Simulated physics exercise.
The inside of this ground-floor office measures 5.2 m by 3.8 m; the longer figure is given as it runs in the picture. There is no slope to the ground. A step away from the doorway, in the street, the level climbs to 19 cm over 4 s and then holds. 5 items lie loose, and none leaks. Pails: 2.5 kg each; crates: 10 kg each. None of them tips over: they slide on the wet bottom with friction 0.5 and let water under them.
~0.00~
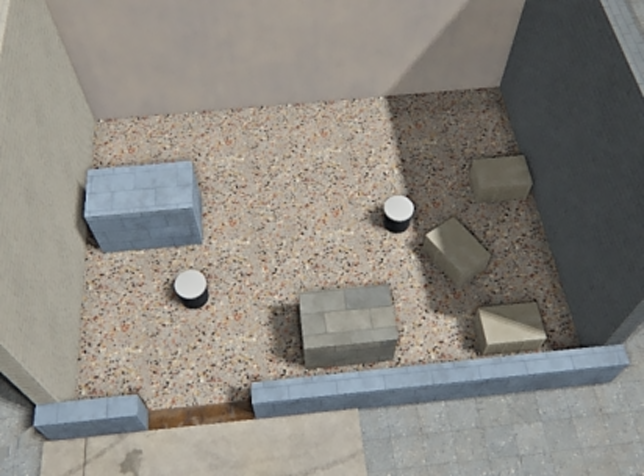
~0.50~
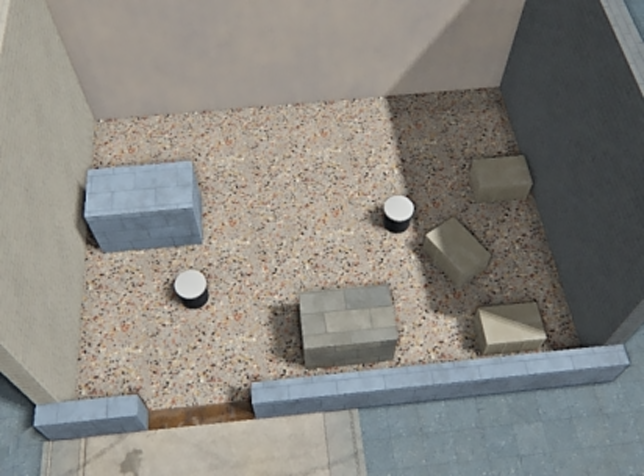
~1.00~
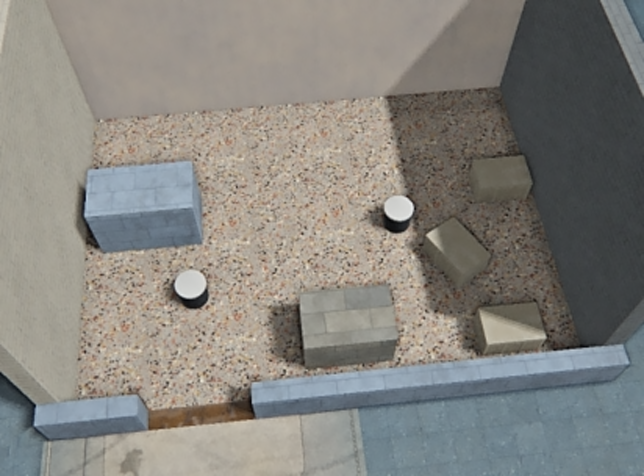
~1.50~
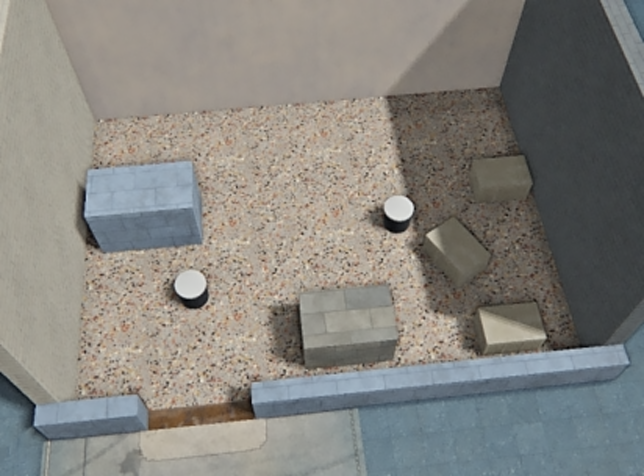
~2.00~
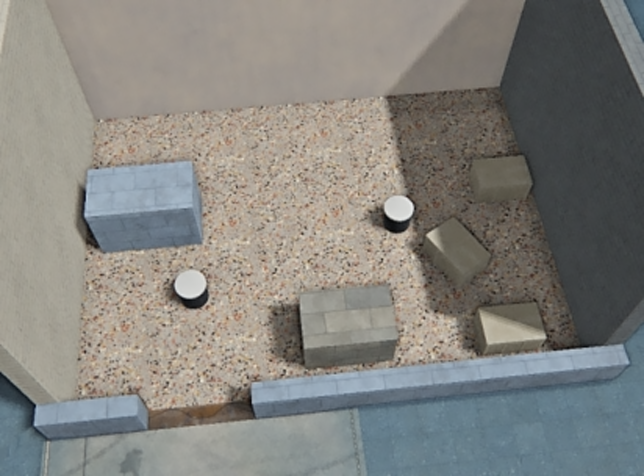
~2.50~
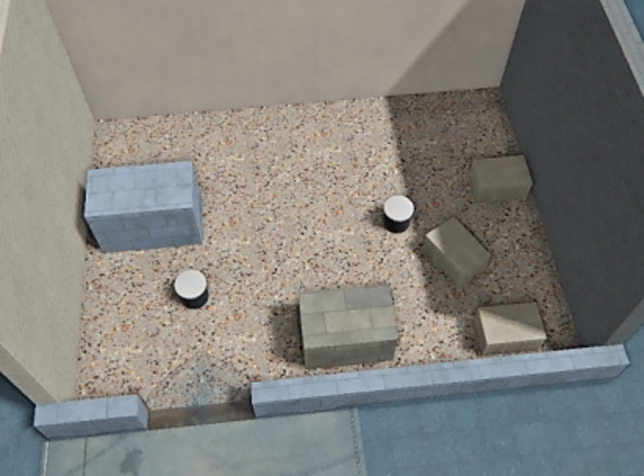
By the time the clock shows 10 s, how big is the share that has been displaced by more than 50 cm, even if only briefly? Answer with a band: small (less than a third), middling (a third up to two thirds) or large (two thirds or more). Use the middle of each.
Small.
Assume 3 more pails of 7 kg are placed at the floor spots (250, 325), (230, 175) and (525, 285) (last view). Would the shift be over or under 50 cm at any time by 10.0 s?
Result by item, in order: Beyond the cutoff, inside the cutoff, inside the cutoff.
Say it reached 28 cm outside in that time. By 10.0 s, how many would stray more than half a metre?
In that case the number is 3.
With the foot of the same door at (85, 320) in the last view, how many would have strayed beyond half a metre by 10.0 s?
So the tally would be 3.
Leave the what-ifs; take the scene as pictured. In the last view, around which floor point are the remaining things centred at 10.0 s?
They average out to somewhere around (462, 221).
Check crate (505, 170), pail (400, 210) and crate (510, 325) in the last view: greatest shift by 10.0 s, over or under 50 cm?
One by one in that order: Below; below; below.
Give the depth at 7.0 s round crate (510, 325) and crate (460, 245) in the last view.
Depth approx. 0 cm / 0 cm.
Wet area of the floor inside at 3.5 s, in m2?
The covered patch comes to about 2.0 m2.
After 3.5 s 0 of 5 are over 50 cm from their spots; 0 afloat.
After 4.5 s 0 of 5 are over 50 cm from their spots; 1 afloat.
After 7.0 s 1 of 5 are over 50 cm from their spots; 0 afloat.
After 10.0 s 1 of 5 are over 50 cm from their spots, and 1 have been at some point; 1 afloat.
